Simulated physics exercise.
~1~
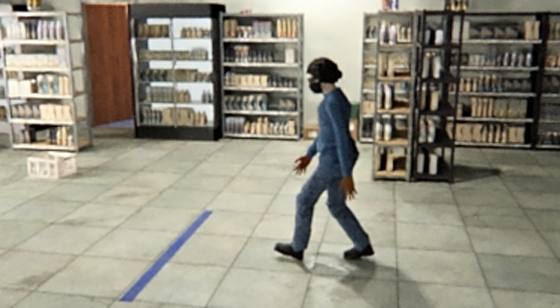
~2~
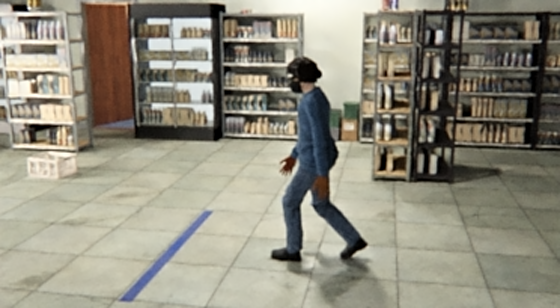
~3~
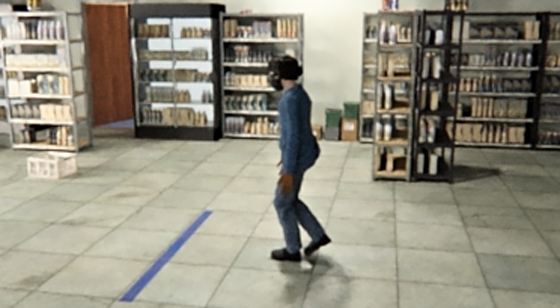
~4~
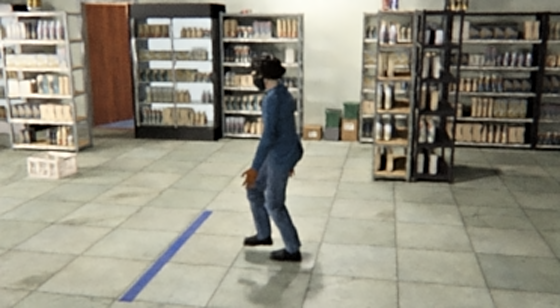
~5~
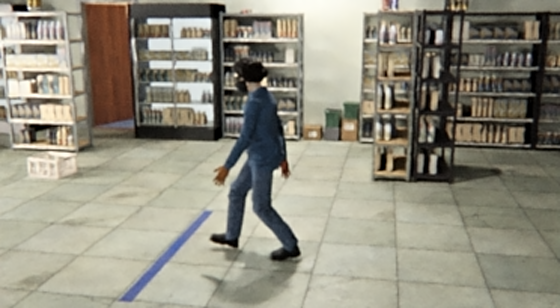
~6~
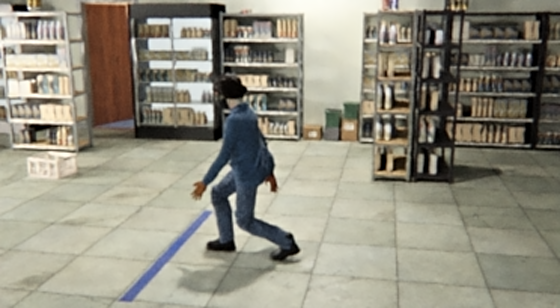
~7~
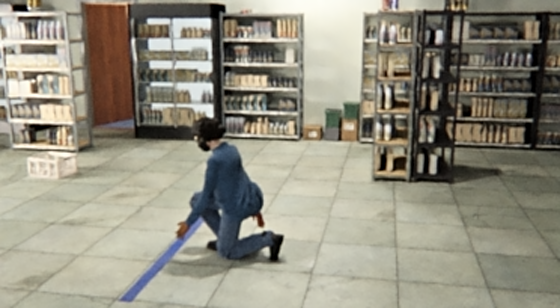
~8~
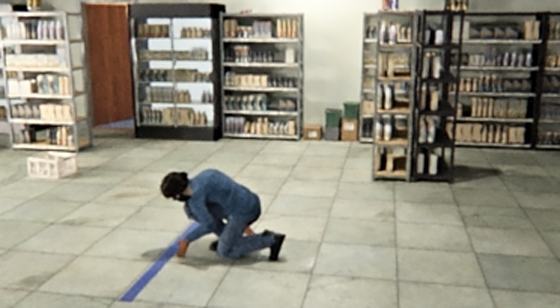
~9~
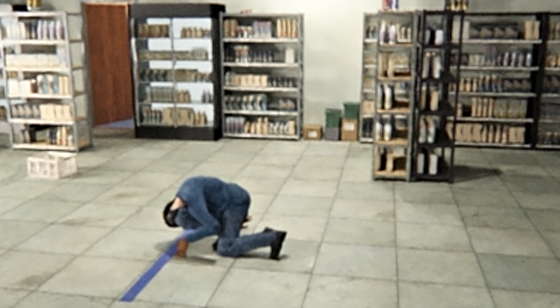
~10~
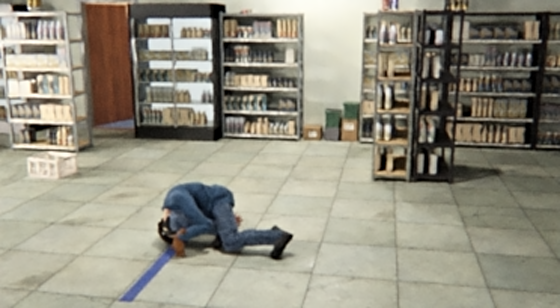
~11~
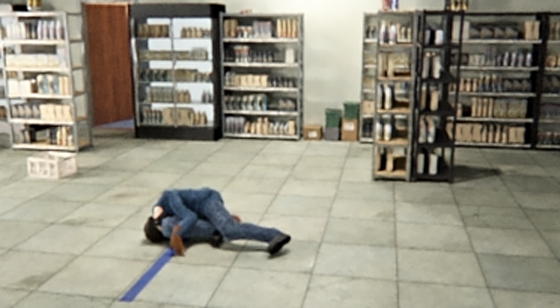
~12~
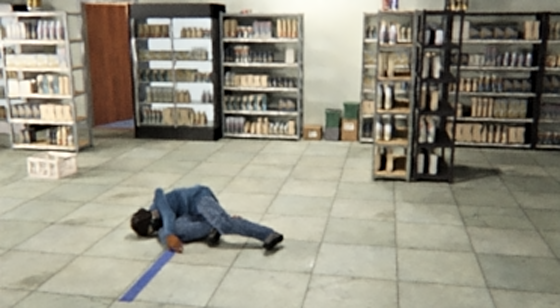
A storeroom or shop with pale tiled flooring is seen from a raised, still viewpoint, with stocked shelves along the back, a dark glass-fronted cabinet and a brown door at left. A strip of blue tape lies on the floor at left of centre. A dark-haired person in blue clothes and dark shoes walks left towards it, arms swinging low. Near the tape the person's knees bend, and they sink to kneeling, reach down to the floor and fold forward. They roll onto their side and end lying with head and chest across the tape, legs stretching right.
